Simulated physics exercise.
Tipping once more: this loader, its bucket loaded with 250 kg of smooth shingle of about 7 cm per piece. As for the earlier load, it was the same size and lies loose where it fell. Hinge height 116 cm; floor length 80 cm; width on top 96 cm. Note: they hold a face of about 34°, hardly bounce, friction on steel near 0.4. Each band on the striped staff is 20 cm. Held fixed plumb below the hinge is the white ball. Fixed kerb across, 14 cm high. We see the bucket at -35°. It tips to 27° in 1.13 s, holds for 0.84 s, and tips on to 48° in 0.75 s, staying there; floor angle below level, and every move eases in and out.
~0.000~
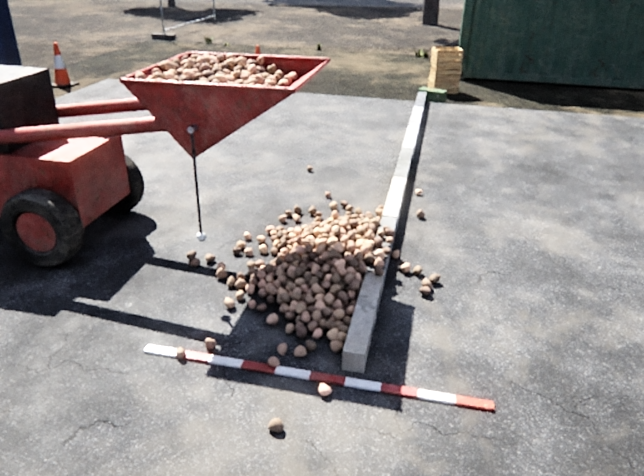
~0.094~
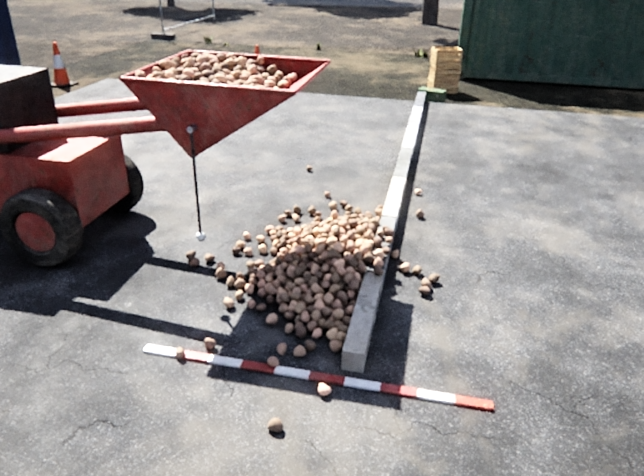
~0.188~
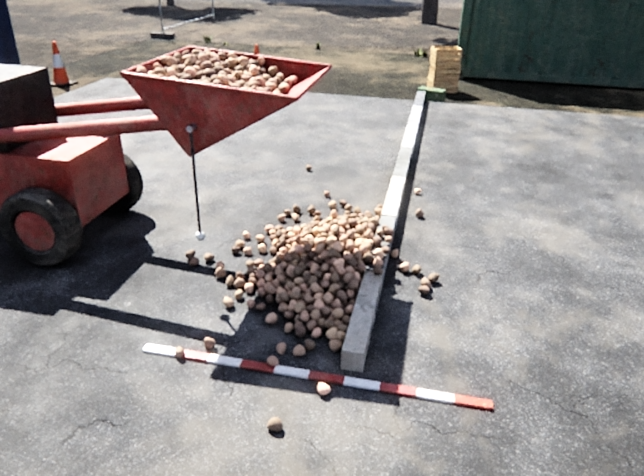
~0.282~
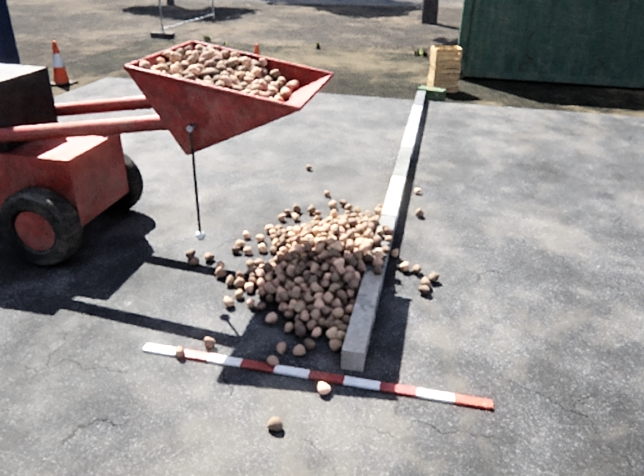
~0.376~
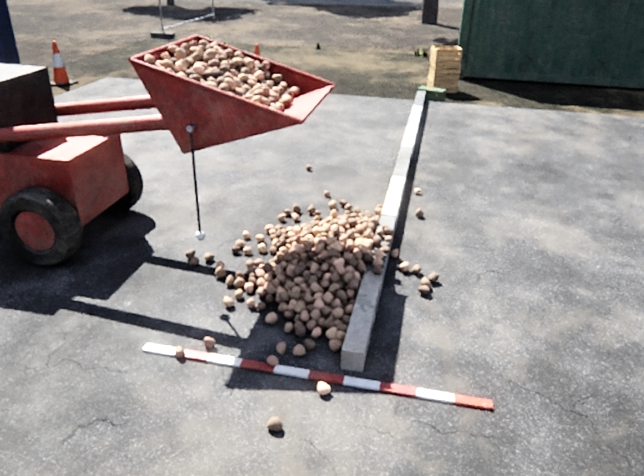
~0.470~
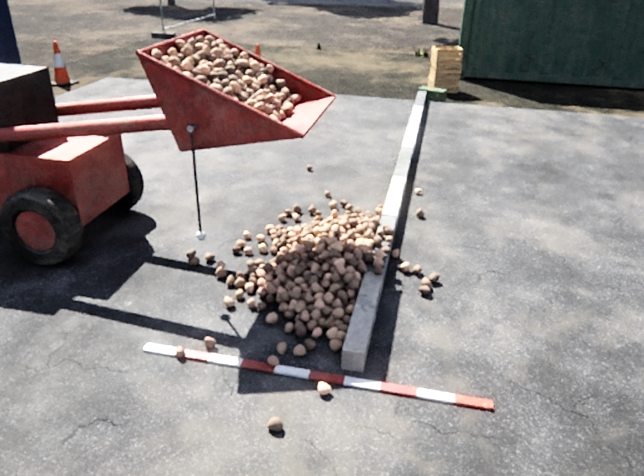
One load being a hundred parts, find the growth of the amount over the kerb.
A growth of about 37 parts in a hundred.
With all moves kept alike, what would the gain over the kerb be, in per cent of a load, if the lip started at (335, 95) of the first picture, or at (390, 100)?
First place: Roughly 85 %; second place: Roughly 100 %.
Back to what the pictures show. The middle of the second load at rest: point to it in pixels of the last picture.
(365, 252).
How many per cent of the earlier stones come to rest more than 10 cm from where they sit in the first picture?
Roughly 10 percent.
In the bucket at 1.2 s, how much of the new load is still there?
Close to 75 in a hundred.
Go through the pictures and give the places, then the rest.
The bucket is at -35°, its lip at (295, 91); the top of the load is at (215, 62). The earlier load is highest near (347, 244), 23 cm above ground level, 99 % on this side of the kerb, 1 % over the kerb, in the first picture.
Lip at (295, 93), floor tilted -34°, highest stones at (211, 61); the stones move at 0.1 m/s on average, in the second picture.
Lip at (297, 99), floor tilted -30°, highest stones at (202, 58); the stones move at 0.2 m/s on average, in the third picture.
Lip at (300, 109), floor tilted -25°, highest stones at (194, 54); the stones move at 0.2 m/s on average, in the fourth picture.
The bucket is at -19°, its lip at (302, 122); the top of the load is at (198, 49); the stones move at 0.3 m/s on average, in the fifth picture.
Lip at (303, 136), floor tilted -12°, highest stones at (202, 46); the stones move at 0.3 m/s on average, in the sixth picture.
After 0.9 s the floor is at 17°; in per cent of one load, 100 in the bucket, 99 on this side of the kerb, 1 over the kerb; the foremost stones are at (417, 252).
After 1.2 s the floor is at 27°; in per cent of one load, 77 in the bucket, 122 on this side of the kerb, 1 over the kerb; the foremost stones are at (417, 252).
After 3.2 s the floor is at 48°; in per cent of one load, 0 in the bucket, 161 on this side of the kerb, 39 over the kerb; the foremost stones are at (537, 252).
After 5.6 s the floor is at 48°; in per cent of one load, 0 in the bucket, 161 on this side of the kerb, 39 over the kerb; the foremost stones are at (537, 252). Net gain over the kerb, 37.
